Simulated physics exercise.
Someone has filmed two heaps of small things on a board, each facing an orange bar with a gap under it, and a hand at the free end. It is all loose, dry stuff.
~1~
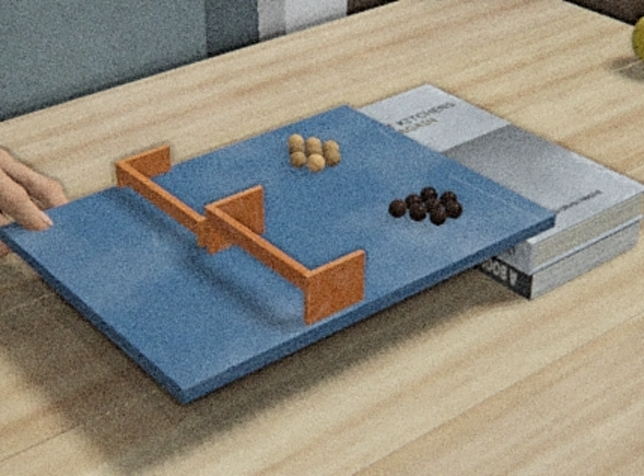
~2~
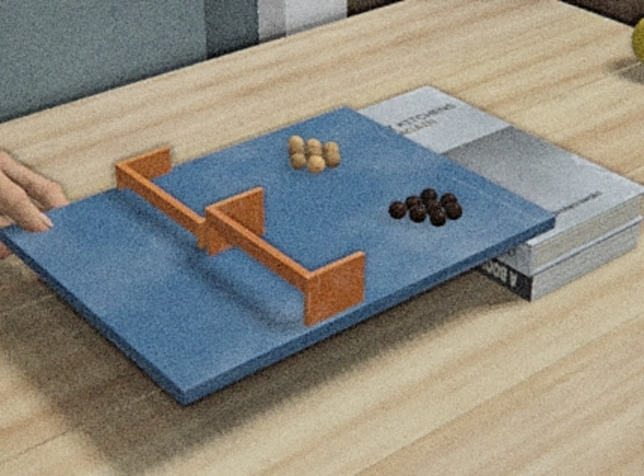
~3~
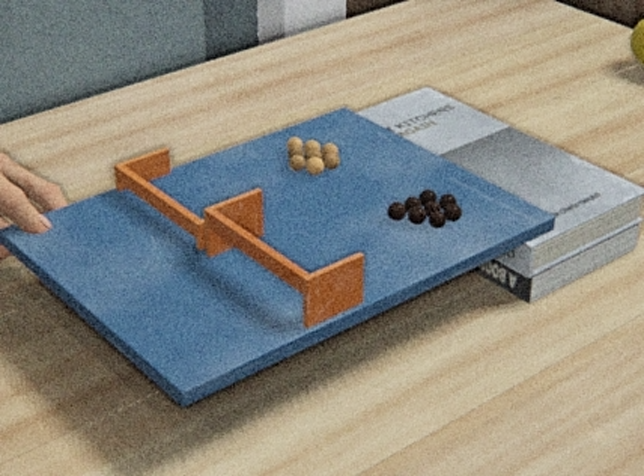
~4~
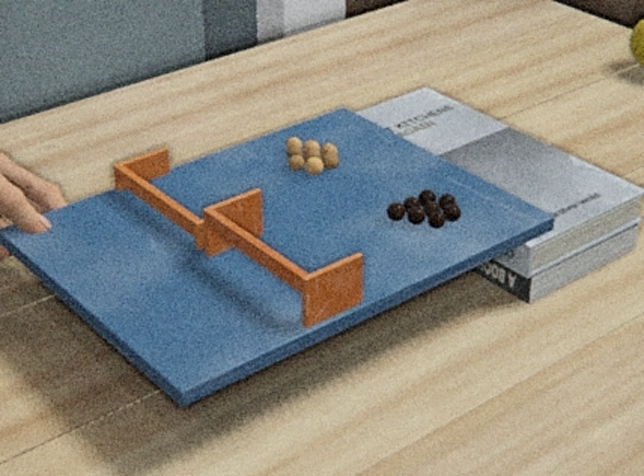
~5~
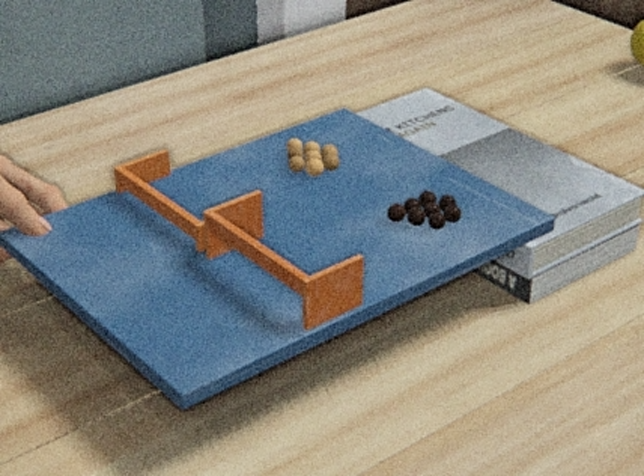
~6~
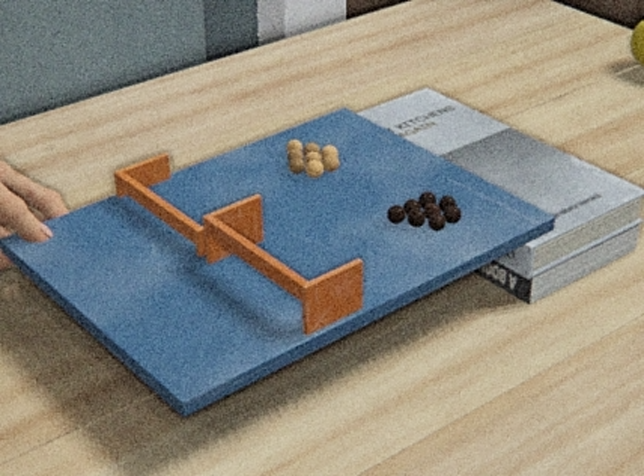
On a wooden table, a hand barely lowers a blue board's edge while small balls stay still.
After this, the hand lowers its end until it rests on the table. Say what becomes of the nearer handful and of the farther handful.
In the end the nearer handful rolls on past the gate, and the farther handful ends behind the gate.
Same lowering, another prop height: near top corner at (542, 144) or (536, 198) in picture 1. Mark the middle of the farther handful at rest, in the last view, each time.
One: (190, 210). Two: (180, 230).
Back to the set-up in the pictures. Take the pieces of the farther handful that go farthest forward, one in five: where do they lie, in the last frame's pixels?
Near (165, 241).
Then, 0.26 s after the last picture, board sloping at 7°; nearer handful where it was; farther handful where it was.
Then, 0.55 s after the last picture, board resting at 10°; nearer handful on its way down; farther handful on its way down.
Then, 0.88 s after the last picture, board resting at 10°; nearer handful all past its gate; farther handful has reached its gate.
By the end, board resting at 10°; nearer handful all past its gate; farther handful gathered behind its gate.
